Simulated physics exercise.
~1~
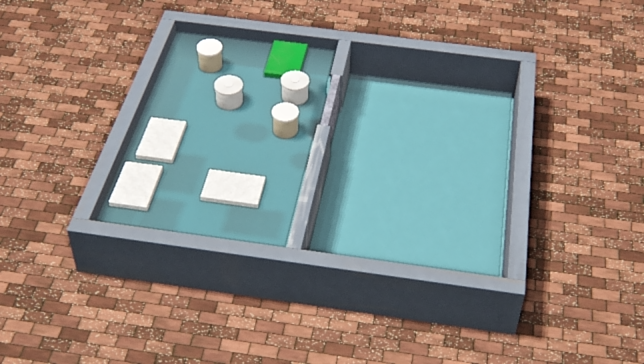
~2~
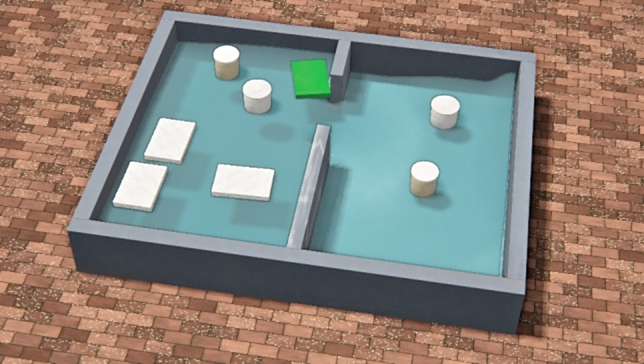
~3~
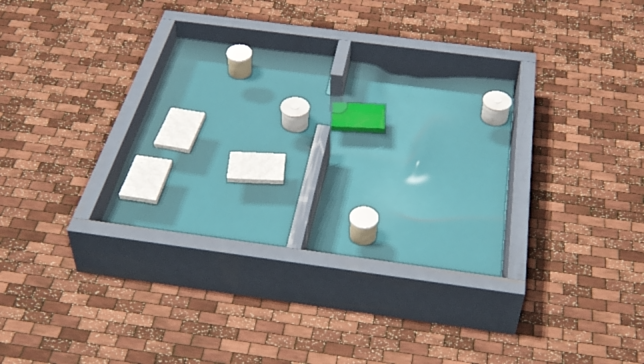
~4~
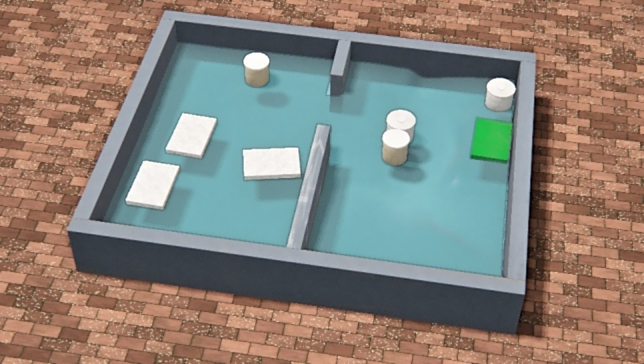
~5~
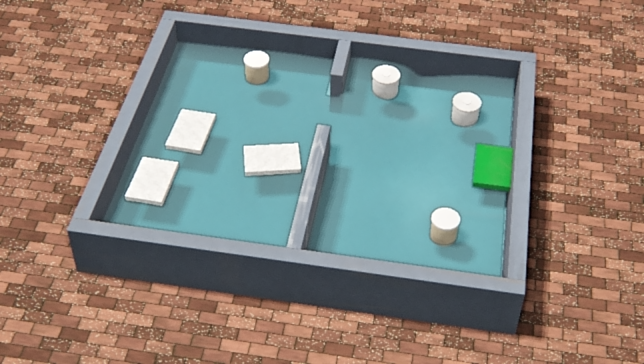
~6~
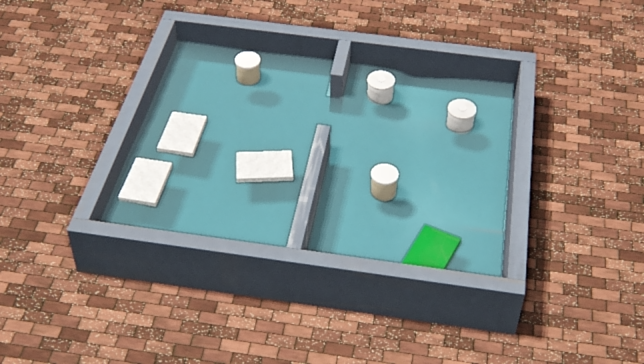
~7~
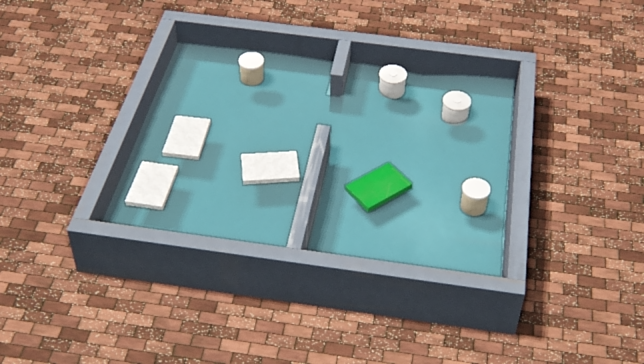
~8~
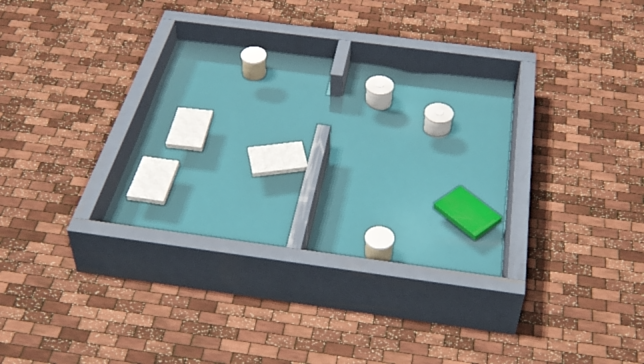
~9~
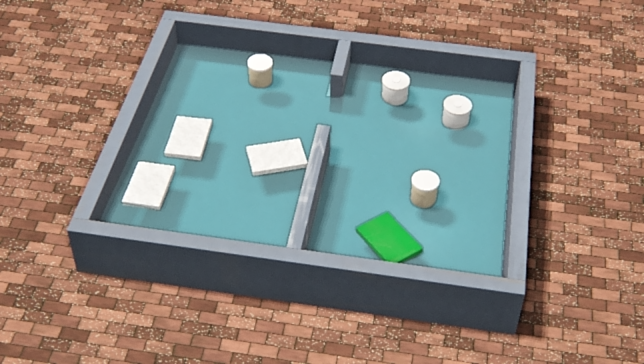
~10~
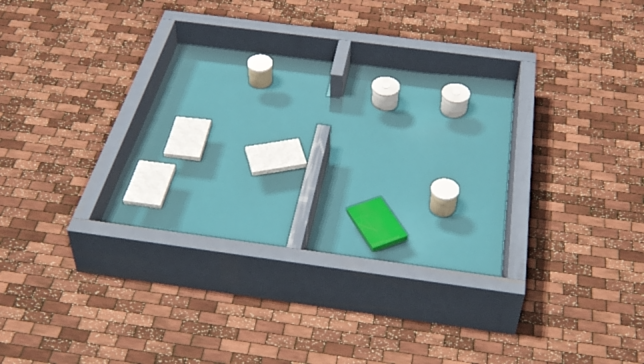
At first, a green slab, four pale round tubs and three flat white slabs float on the left side of a divided basin. A gap opens in the divider, and two tubs sweep through to the right. The green slab follows through the opening and travels to the far right wall, while a third tub crosses too. It then slides toward the near wall and swings left, right and left again as the tubs shift around it. At the end, it floats right of the divider with three tubs, while one tub and the white slabs remain on the left.
